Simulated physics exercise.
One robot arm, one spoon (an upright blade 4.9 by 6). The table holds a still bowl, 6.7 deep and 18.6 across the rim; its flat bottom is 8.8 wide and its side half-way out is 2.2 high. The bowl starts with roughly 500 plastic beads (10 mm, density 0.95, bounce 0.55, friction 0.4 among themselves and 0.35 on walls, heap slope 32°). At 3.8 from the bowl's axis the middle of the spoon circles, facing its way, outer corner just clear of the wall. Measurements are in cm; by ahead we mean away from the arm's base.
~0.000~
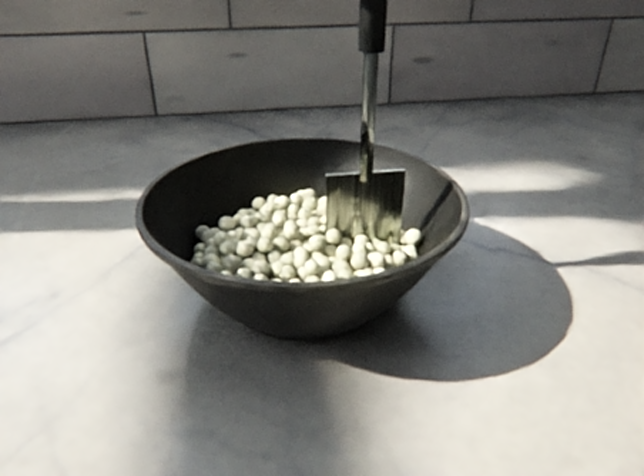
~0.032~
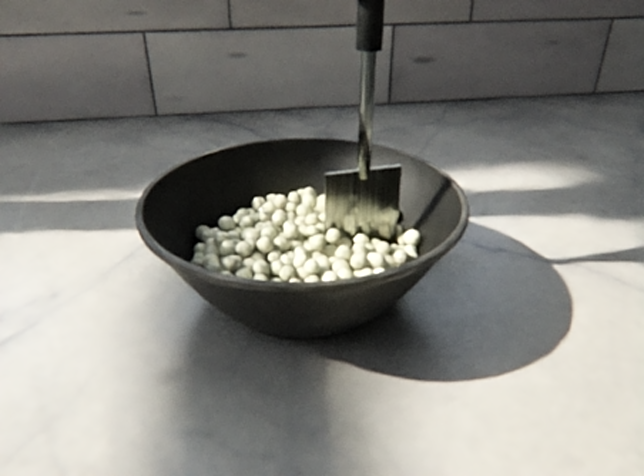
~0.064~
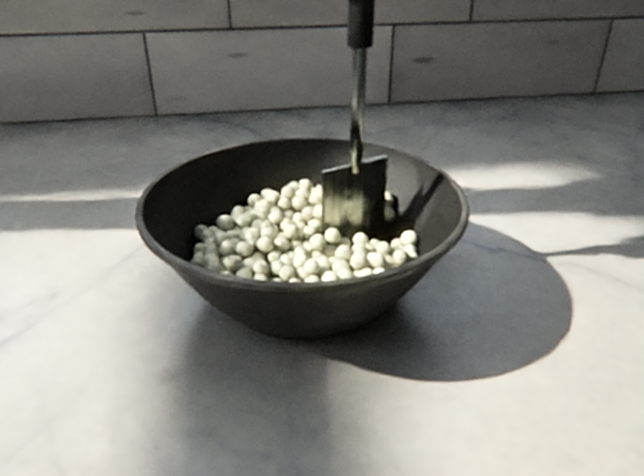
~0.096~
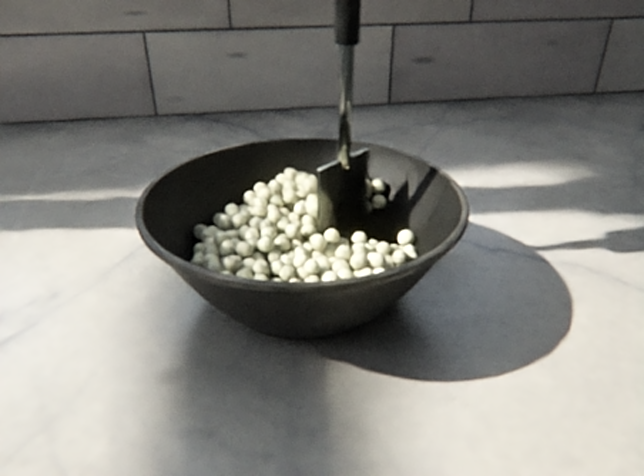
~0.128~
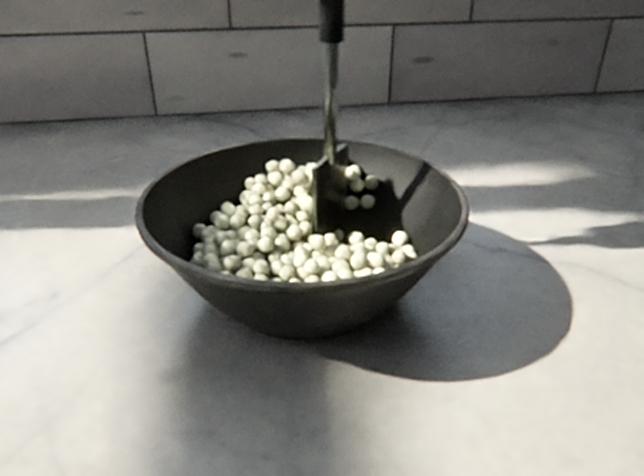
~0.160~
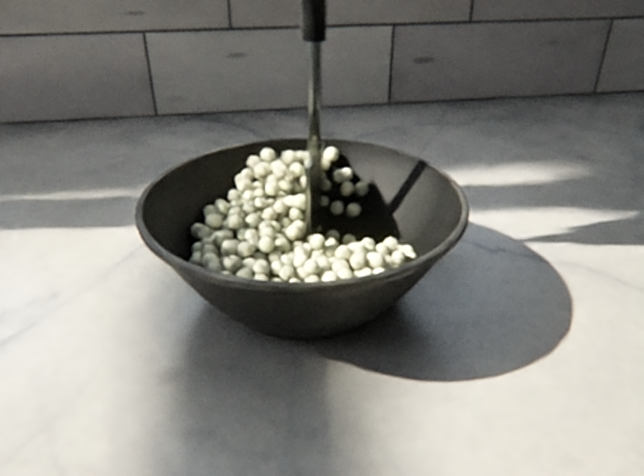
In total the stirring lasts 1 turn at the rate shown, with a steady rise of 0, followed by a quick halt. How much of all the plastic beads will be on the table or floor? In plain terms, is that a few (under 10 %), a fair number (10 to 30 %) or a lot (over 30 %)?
A few, under 10 %.
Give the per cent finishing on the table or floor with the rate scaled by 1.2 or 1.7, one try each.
Estimates in order: Some 10 % and some 25 %.
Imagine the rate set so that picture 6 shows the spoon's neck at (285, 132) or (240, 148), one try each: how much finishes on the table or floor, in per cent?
Near 15 in a hundred for the first and near 40 in a hundred for the second.
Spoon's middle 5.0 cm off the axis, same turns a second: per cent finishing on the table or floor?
Near 5 %.
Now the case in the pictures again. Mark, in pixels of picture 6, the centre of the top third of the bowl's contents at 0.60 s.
I'd say about (388, 239).
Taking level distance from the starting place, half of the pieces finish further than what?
I'd estimate close to 8 cm.
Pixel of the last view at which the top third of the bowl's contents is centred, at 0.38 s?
Near (216, 243).
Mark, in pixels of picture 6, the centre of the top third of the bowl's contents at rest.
Estimated centre: (353, 205).
By 0.38 s, 182° round, highest piece 9 above the table; 499 in the bowl, 1 on the table or floor, 2 in flight or on the tool.
By 0.60 s, 294° round, highest piece 8 above the table; 483 in the bowl, 15 on the table or floor, 4 in flight or on the tool.
By 0.91 s, 0° round, highest piece 6 above the table; 477 in the bowl, 25 on the table or floor.
By 1.61 s, 0° round, highest piece 6 above the table; 477 in the bowl, 25 on the table or floor.
Final count, 477 in the bowl, 25 on the table or floor. That is 5 % on the table or floor.
